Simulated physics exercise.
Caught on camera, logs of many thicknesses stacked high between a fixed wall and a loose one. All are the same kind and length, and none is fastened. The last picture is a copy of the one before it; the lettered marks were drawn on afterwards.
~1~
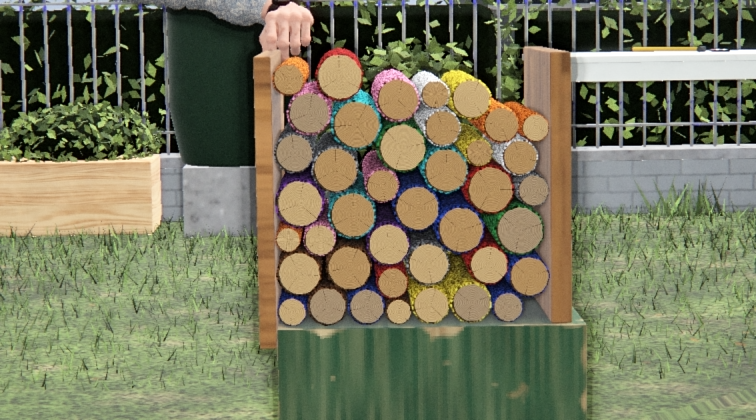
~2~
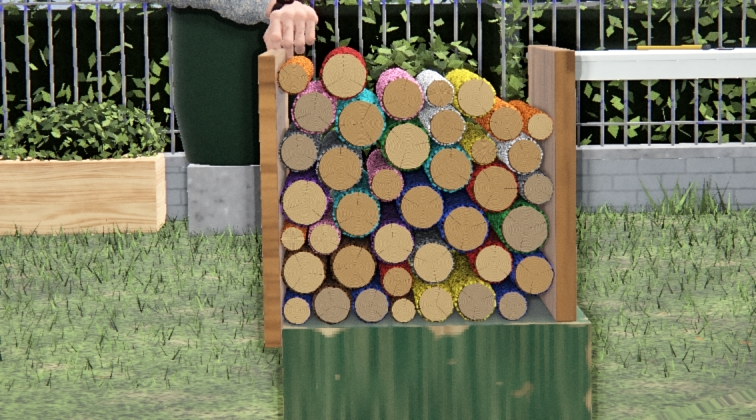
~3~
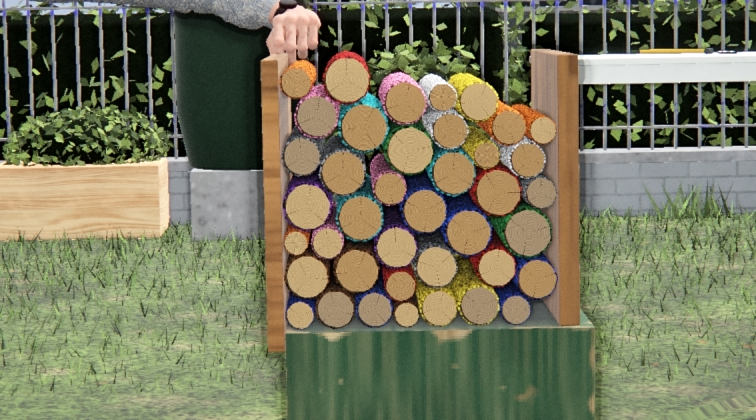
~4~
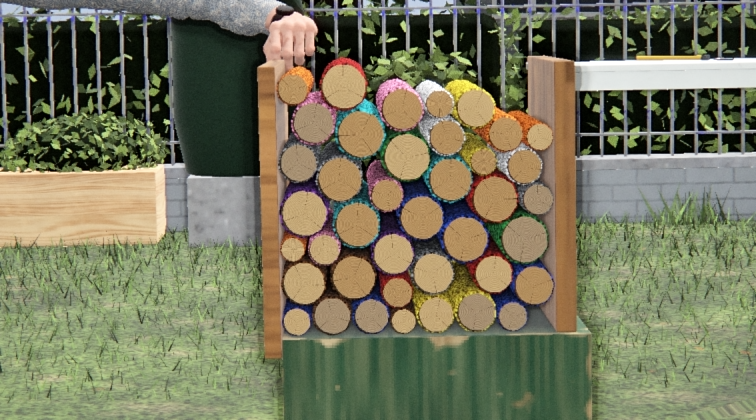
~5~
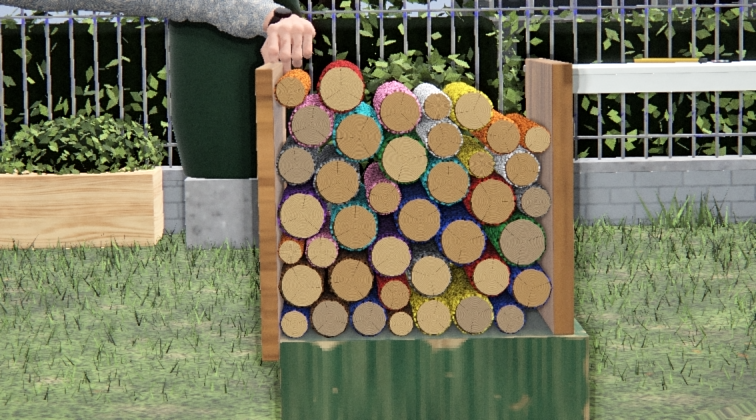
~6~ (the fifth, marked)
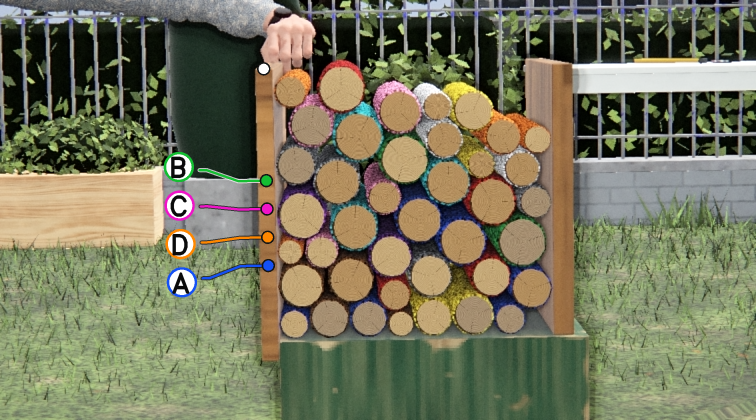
To begin with, a hand rests on the top left of an open wooden rack packed with round logs with colourful sides, standing on a green base in a garden. The view shifts slightly, nudging everything right, then drifts back left and a little lower, while the logs keep their arrangement.
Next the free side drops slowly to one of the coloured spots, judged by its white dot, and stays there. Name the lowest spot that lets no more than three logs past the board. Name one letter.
Down to B.
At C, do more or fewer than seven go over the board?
It loses fewer than seven.
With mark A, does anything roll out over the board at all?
At A: Yes.
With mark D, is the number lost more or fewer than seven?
At D, fewer than seven.
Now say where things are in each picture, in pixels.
In the first picture, a log (471, 302); a log (428, 264); a log (488, 265).
In the second picture, a log (493, 264); a log (524, 229).
In the third picture, a log (453, 173); a log (527, 160).
In the fourth picture, a log (344, 87); side board (276, 197).
In the fifth picture, a log (294, 324); a log (473, 314); a log (430, 276).
On the marked copy, A at (268, 265); B at (266, 181); C at (267, 209); D at (267, 237); the white dot at (263, 69).
Following B. Soon after the start, top of the board (274, 120).
Later, top of the board (275, 179).
In the end, top of the board (275, 180), one out over the board.
As for the rest, A four out over the board; C four out over the board; D four out over the board.
